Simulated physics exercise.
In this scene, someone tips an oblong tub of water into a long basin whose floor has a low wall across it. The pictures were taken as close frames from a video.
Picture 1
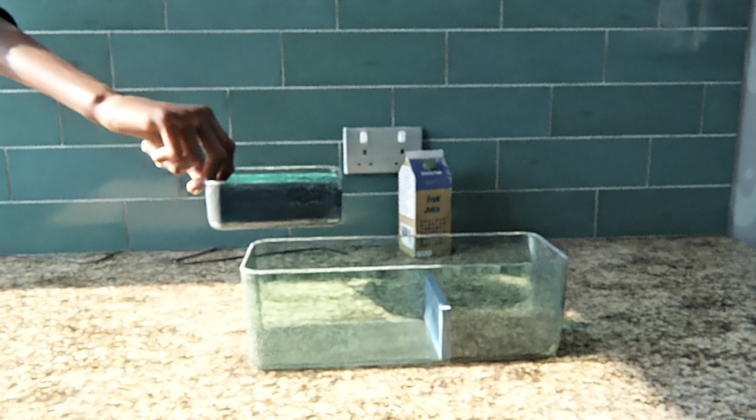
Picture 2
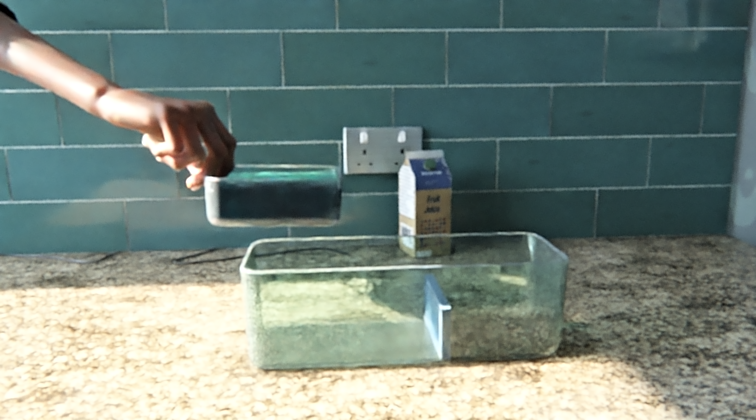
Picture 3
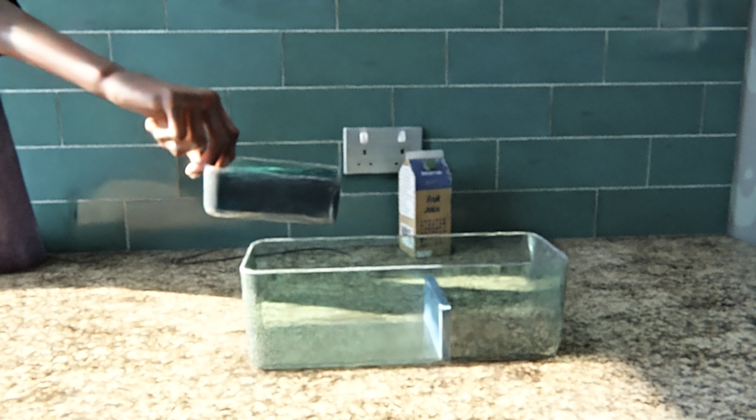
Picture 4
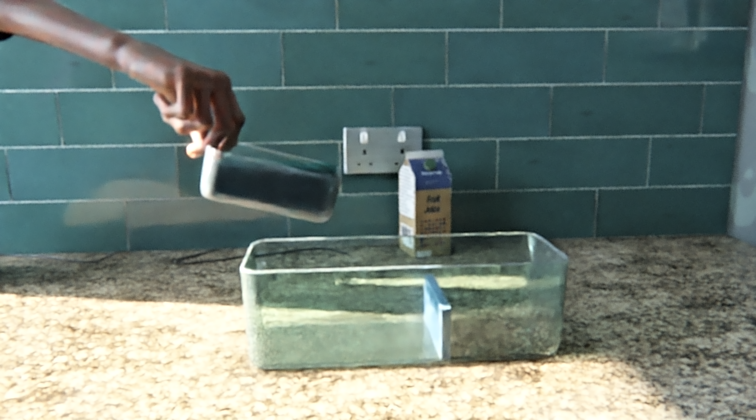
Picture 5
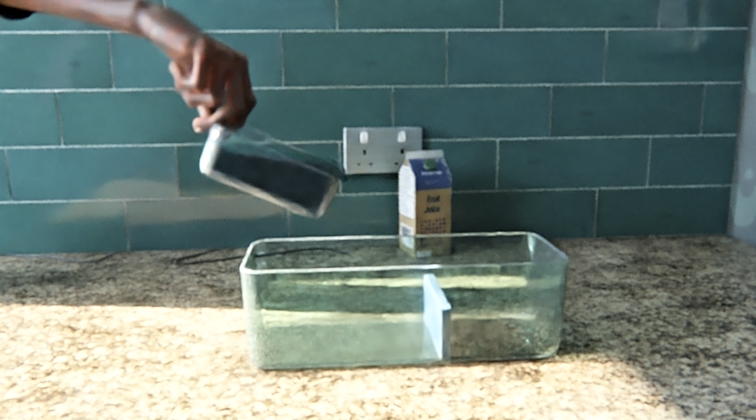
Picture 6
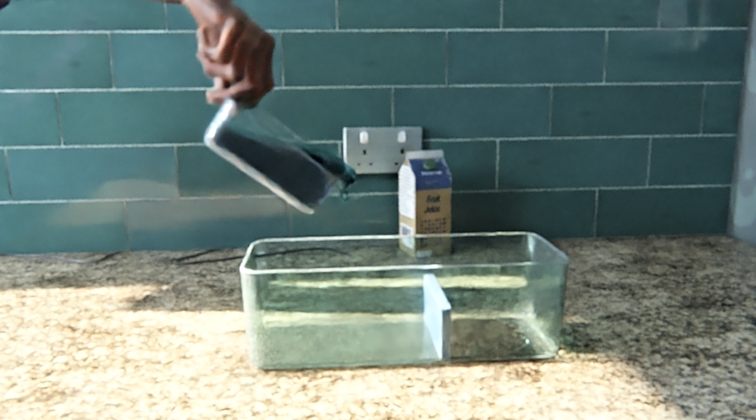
In the video, a hand holds an oblong tub of dark liquid above a long glass basin with a low wall across its floor, then gradually tilts the tub steeply down to the right, its liquid shifting toward the lower end.
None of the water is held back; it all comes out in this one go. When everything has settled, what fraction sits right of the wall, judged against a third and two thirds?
Middle band.
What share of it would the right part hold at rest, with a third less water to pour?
25 per cent.
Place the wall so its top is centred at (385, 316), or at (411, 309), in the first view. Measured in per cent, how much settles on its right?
Respectively 70 and 65 per cent, approximately.
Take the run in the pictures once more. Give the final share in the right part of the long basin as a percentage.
That share comes out near 50 percent.
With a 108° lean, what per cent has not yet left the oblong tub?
Roughly 5 percent remains at that point.
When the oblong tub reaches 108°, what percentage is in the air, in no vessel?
Estimate: 55 per cent, roughly.
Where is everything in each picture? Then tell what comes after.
Tilt 0°; pouring edge (340, 175); surface from (215, 183) to (338, 180); the long basin's rim runs from (248, 257) to (552, 248); the wall's top is at (437, 291), in the first picture.
Tilt 2°; pouring edge (340, 175); surface from (215, 181) to (339, 178), in the second picture.
Tilt 7°; pouring edge (340, 175); surface from (214, 174) to (338, 173), in the third picture.
Tilt 15°; pouring edge (340, 175); surface from (213, 163) to (340, 169); 1 per cent is over the edge, in the fourth picture.
Tilt 25°; pouring edge (339, 175); surface from (213, 147) to (331, 164); 5 per cent is over the edge, in the fifth picture.
Tilt 37°; pouring edge (339, 175); surface from (215, 127) to (318, 151); 11 per cent is over the edge, in the sixth picture.
A moment on, the oblong tub is tipped right over and 7 per cent is still to pour, 32 is left of the wall and 7 right of it.
Next, the oblong tub is tipped right over and 0 per cent is still to pour, 36 is left of the wall and 52 right of it.
Then the oblong tub is tipped right over and 0 per cent is still to pour, 40 is left of the wall and 52 right of it.
Later the oblong tub is tipped right over and 0 per cent is still to pour, 41 is left of the wall and 52 right of it.
Finally, 41 per cent lies left of the wall, 52 right of it and 7 outside.
